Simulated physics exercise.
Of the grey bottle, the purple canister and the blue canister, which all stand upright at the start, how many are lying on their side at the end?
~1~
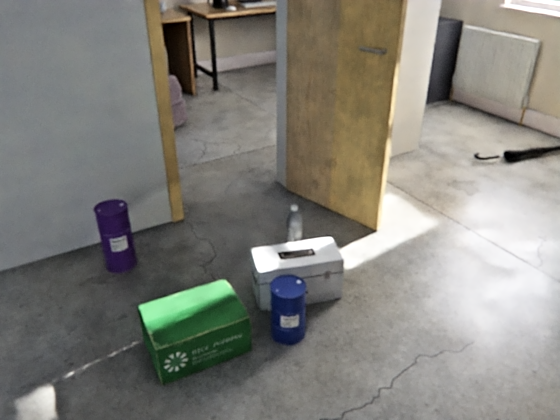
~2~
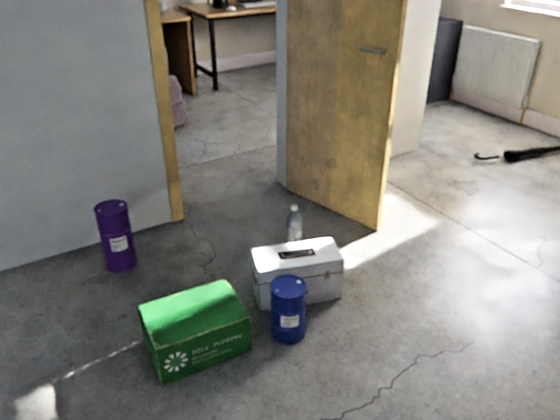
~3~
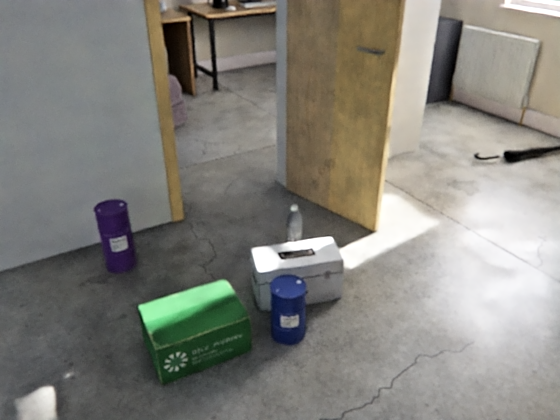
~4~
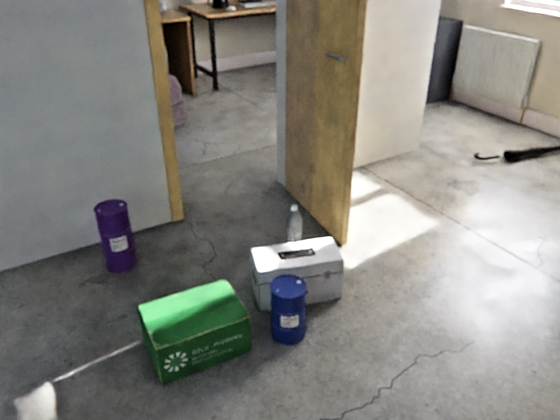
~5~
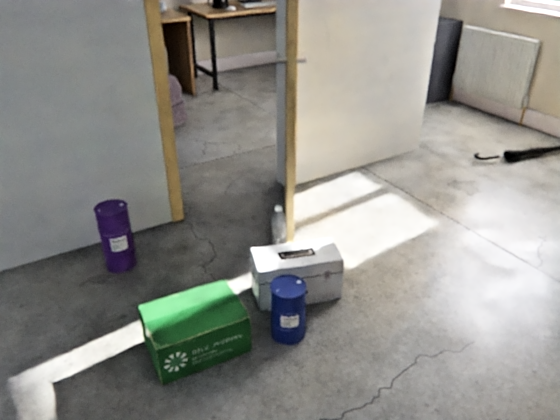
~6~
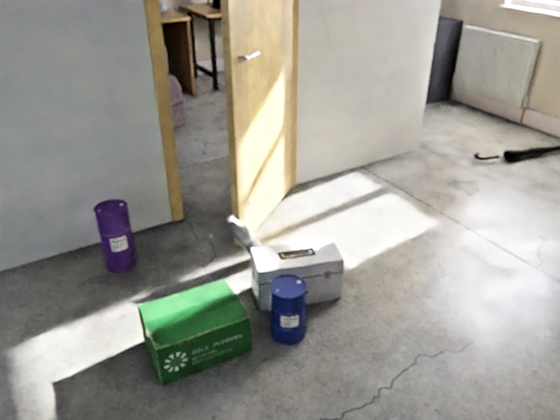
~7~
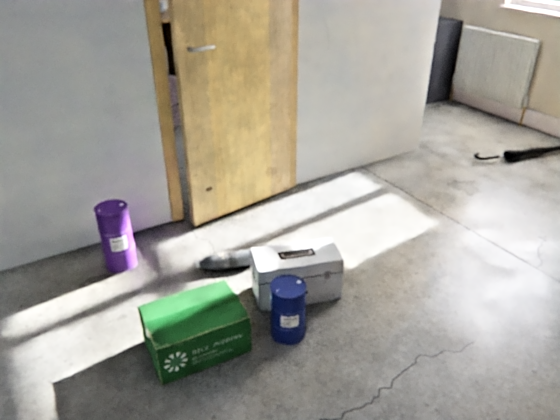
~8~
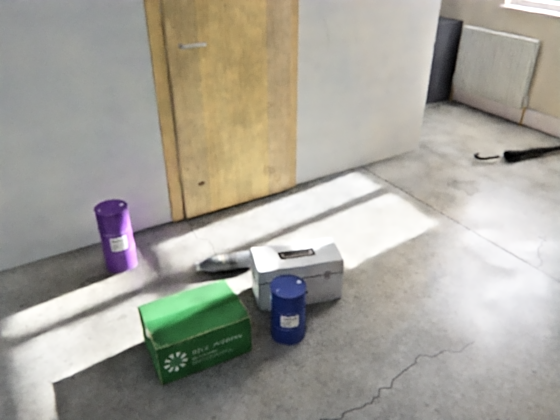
One of them is lying on its side at the end, the grey bottle, while the purple and blue canisters are still upright.
In the video, a wooden door swings steadily closed above a concrete floor, pushing a grey bottle to the left and tipping it onto its side. The door ends shut in its frame, while the white toolbox, green box, and purple and blue canisters stay put.
